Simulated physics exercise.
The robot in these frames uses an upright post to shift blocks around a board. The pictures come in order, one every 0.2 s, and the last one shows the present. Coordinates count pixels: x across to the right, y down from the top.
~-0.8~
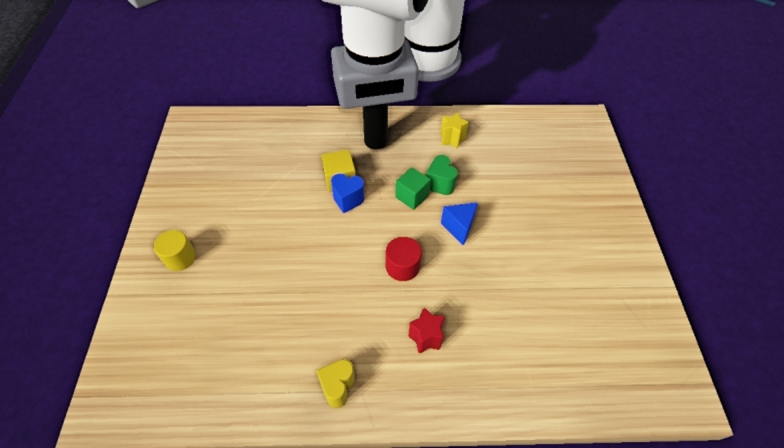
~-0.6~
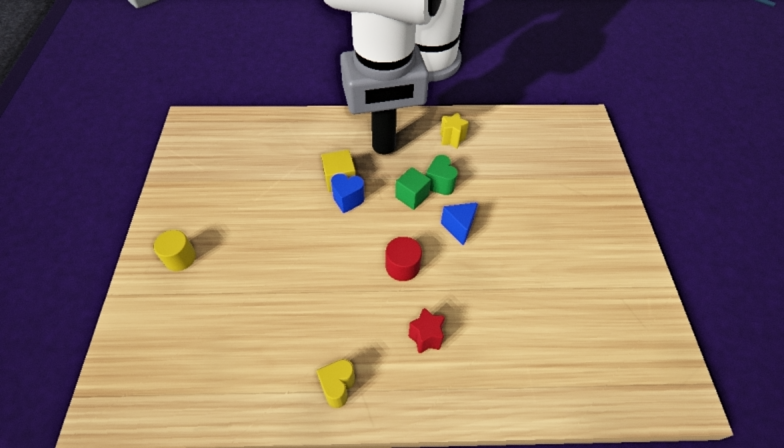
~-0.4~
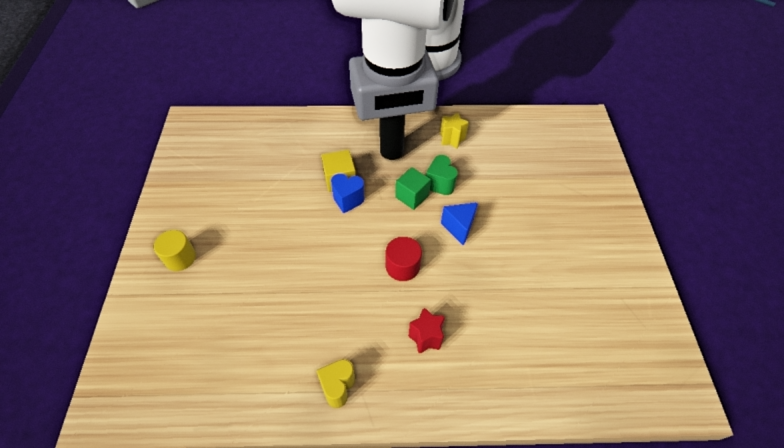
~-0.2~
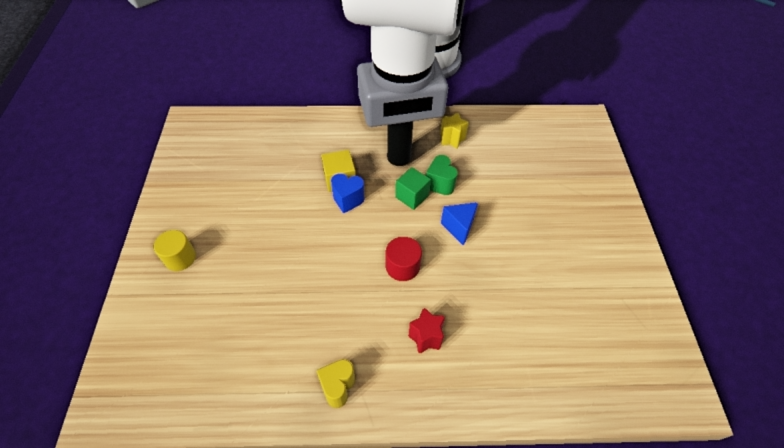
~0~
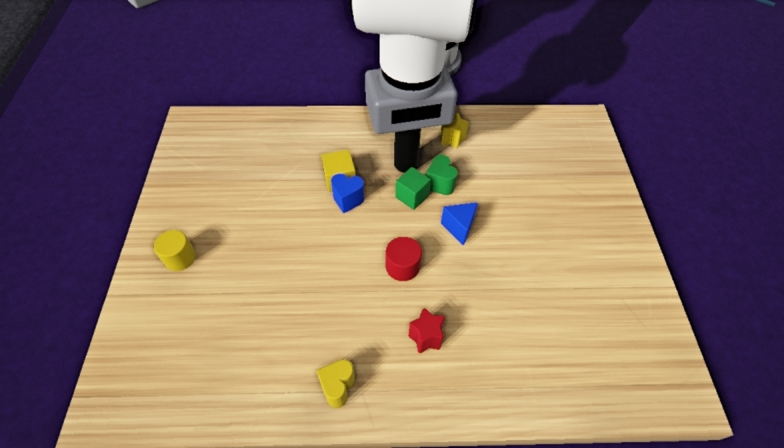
A white and grey robot arm holding a black upright post reaches over the far edge of a pale wooden board on a purple surface, seen from above by a still camera. Green, blue and yellow blocks sit near the post, with a yellow cylinder at left and red pieces and a yellow heart nearer. The post glides slightly right and nearer, up to the green blocks, while every block stays still.
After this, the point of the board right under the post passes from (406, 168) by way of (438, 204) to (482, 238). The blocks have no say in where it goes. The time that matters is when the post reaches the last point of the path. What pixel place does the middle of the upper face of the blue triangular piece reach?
(495, 244)
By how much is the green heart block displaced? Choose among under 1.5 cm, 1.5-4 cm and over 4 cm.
1.5-4 cm.
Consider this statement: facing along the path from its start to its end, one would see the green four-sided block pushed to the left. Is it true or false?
Answer: False.
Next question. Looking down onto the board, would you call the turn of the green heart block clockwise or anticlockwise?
It twists against the clock when seen from above.
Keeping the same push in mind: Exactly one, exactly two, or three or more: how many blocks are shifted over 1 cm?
The number is three or more.
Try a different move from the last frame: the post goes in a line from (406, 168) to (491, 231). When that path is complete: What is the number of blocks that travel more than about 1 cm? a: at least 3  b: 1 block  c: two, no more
c (two, no more)
On the path given first. One third of the way, post (426, 188); green four-sided block (416, 196), turned 45° clockwise; green heart block (453, 172), turned 40° anticlockwise.
Two thirds of the way, post (452, 212); green four-sided block (419, 201), turned 90° clockwise; green heart block (459, 173), turned 60° anticlockwise; blue triangular piece (468, 218).
At the end, post (483, 234); green four-sided block (419, 201), turned 90° clockwise; green heart block (459, 173), turned 60° anticlockwise; yellow star-shaped block unmoved; blue triangular piece (495, 244).
